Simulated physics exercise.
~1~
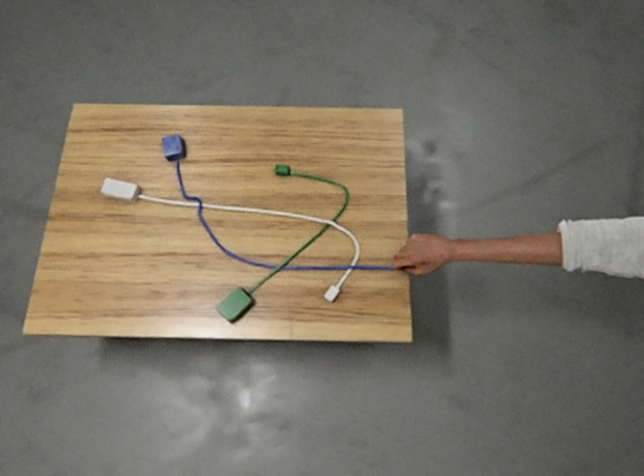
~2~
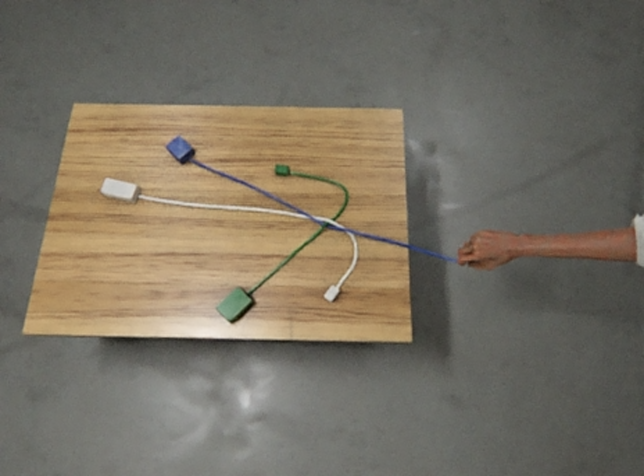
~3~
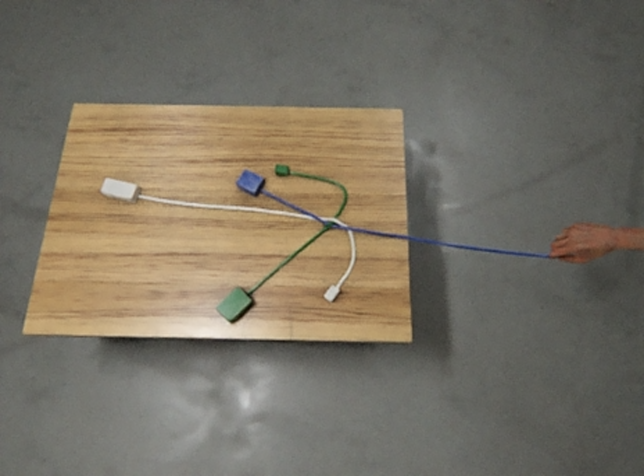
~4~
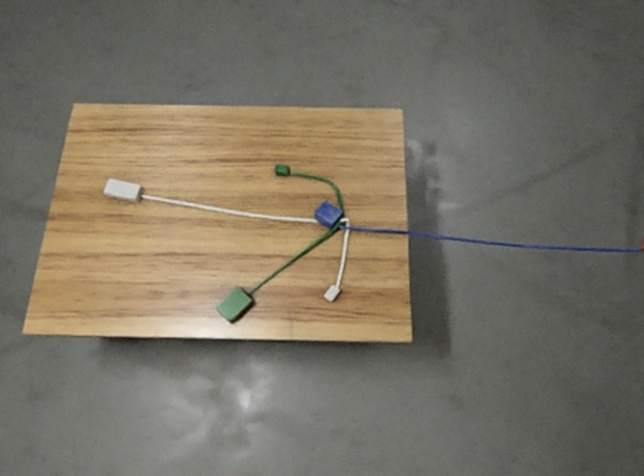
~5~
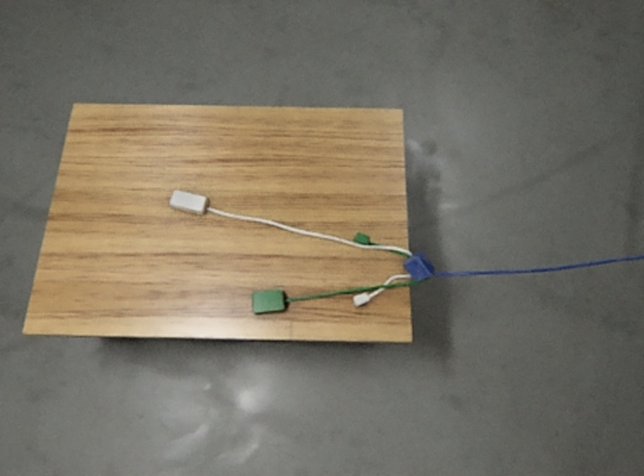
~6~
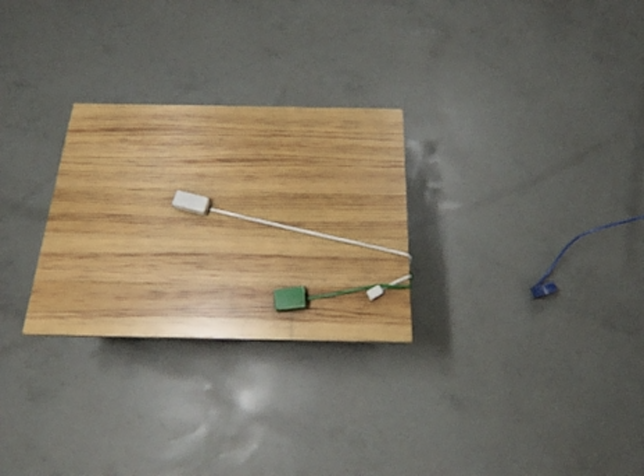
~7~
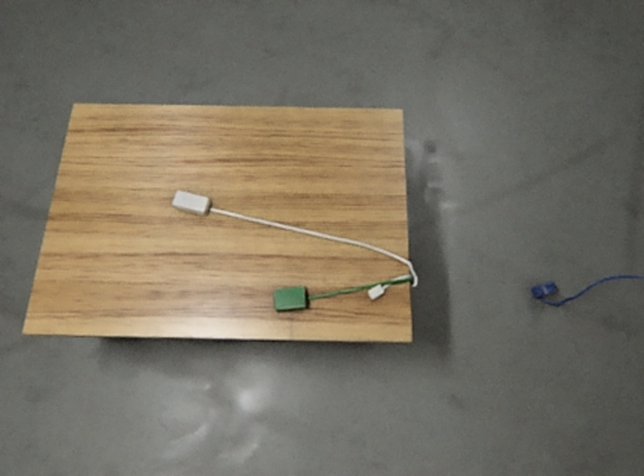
A hand reaching in from the right grips the end of a blue cable on a wooden table, seen from above against a grey floor. A white charger lies at the left, a blue one at the upper left and a green one near the front, their cables crossing. The hand pulls the blue cable rightward and leaves view, and the blue charger slides across the tabletop. It catches the crossed cables, dragging the white and green chargers rightward, then drops off the right edge. It ends on the floor, while the white and green chargers remain on the table.
